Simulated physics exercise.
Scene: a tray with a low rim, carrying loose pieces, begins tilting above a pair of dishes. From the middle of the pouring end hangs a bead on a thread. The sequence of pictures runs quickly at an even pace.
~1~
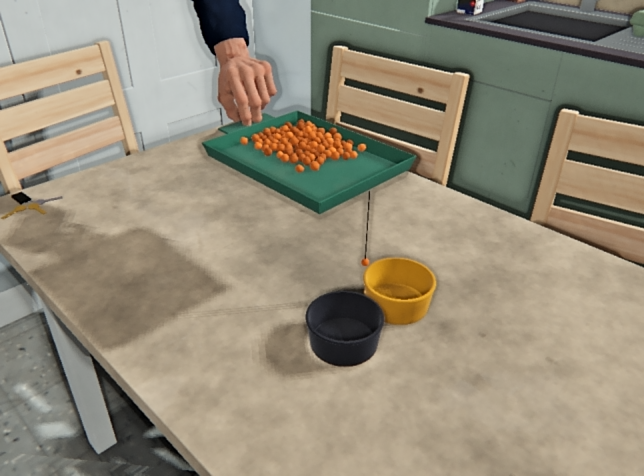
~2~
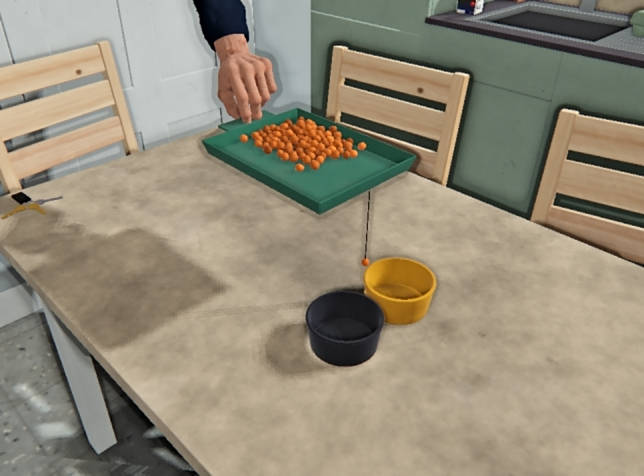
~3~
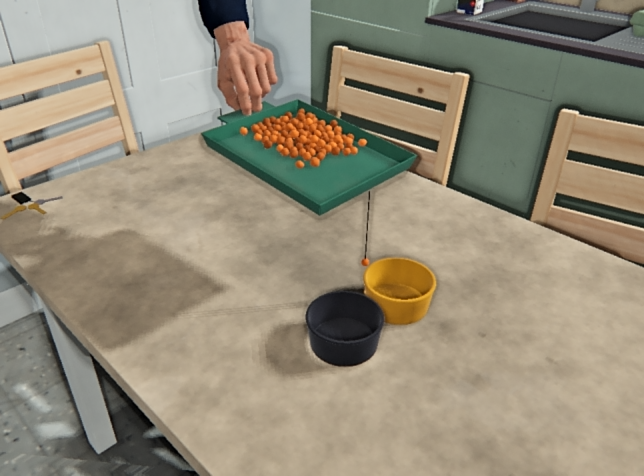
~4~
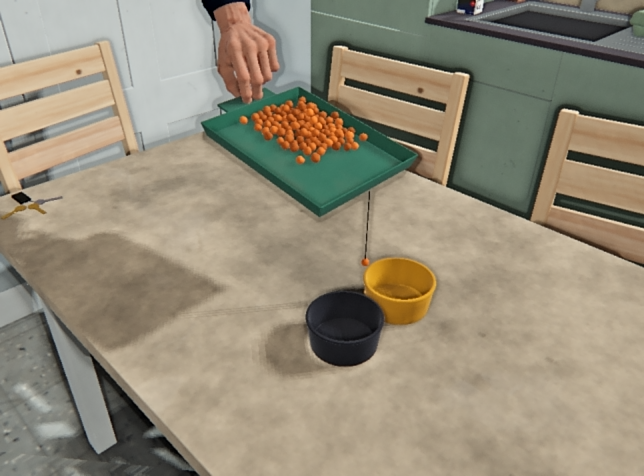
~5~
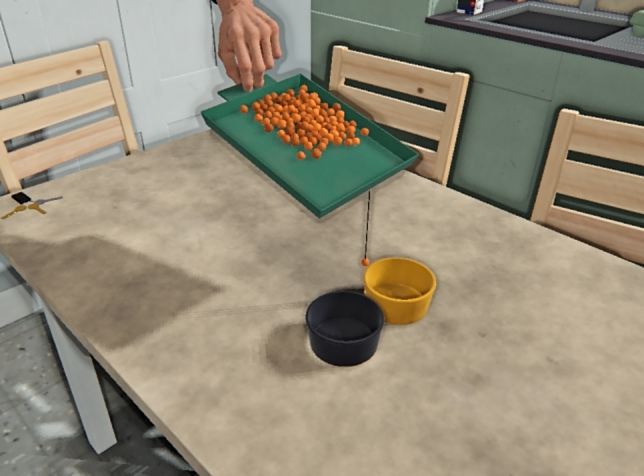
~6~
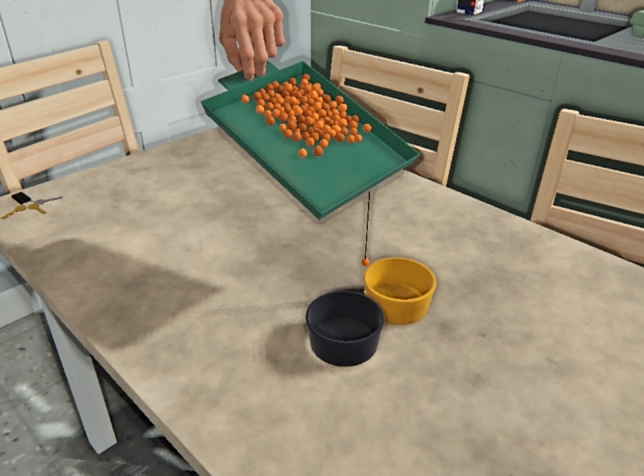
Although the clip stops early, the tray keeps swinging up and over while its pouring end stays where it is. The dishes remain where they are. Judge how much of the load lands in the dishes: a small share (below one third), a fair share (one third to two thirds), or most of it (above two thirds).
Most of it.
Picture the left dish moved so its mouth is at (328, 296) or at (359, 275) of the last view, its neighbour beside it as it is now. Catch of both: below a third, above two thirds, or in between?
Run 1 - between a third and two thirds; run 2 - under a third.
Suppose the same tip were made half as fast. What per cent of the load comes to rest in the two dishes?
Estimate: Around 90%.
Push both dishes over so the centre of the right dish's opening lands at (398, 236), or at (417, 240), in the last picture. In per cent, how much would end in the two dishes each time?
0 and 10 in a hundred.
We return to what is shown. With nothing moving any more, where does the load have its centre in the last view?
Near pixel (355, 333).
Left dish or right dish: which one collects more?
That turns out to be the left.
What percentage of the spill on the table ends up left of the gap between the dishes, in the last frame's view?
About 20 per cent.
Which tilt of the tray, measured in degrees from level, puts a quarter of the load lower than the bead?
Somewhere around 85 degrees.
Soon, tray tipped steeply; most on the tray; a stray few in the left dish; a small part in the air.
A while on, tray tipped past a quarter turn; about half on the tray; about a quarter in the left dish; a small part in the right dish; a small part outside both; about a quarter in the air.
Towards the end, tray tipped past a quarter turn; about two thirds in the left dish; about a quarter in the right dish; about a quarter outside both.
Finally, tray tipped past a quarter turn; about two thirds in the left dish; about a quarter in the right dish; about a quarter outside both.
